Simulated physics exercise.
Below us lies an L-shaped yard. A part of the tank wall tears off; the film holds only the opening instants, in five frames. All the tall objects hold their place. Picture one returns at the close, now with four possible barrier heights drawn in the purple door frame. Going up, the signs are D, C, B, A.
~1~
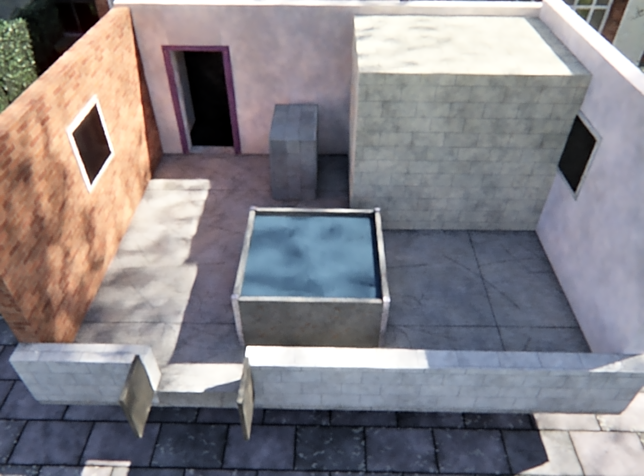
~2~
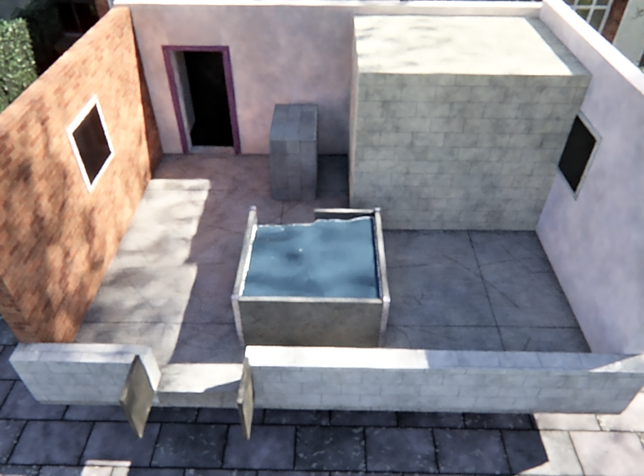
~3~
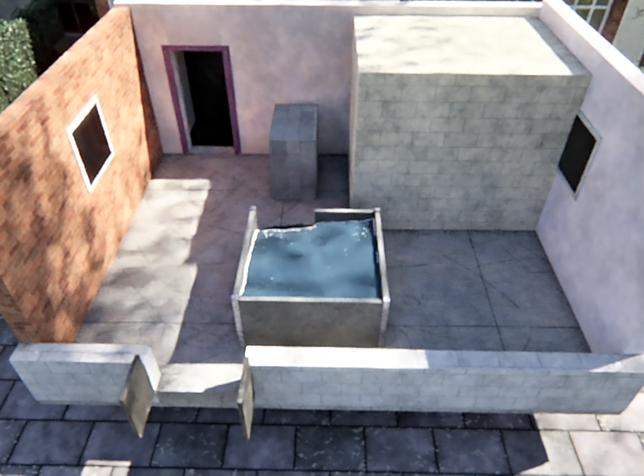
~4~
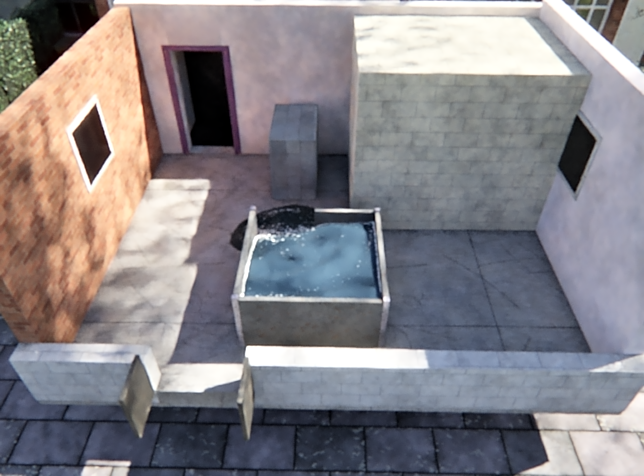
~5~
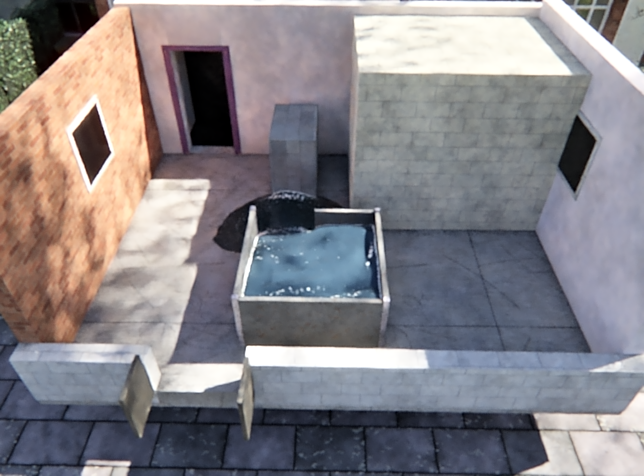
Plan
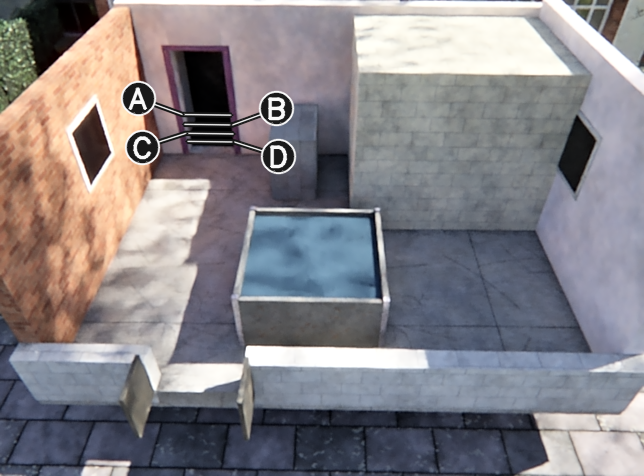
The footage shows a walled yard with a purple-framed doorway and a square tank of still water, whose surface turns choppy and sinks as water escapes at the back and a dark wet patch spreads behind it.
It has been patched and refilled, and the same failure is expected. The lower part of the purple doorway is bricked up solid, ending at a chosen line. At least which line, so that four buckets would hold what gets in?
D is the one.
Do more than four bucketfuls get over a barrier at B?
No, not at all.
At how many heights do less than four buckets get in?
All of the four.
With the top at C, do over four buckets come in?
No, that is safe.
On the marked copy, A at (206, 114); B at (208, 124); C at (209, 133); D at (211, 141); from the bottom up D, C, B, A.
If A is chosen, nothing gets over.
If B is chosen, nothing gets over.
If C is chosen, nothing gets over.
If D is chosen, a splash gets over, under a bucket.
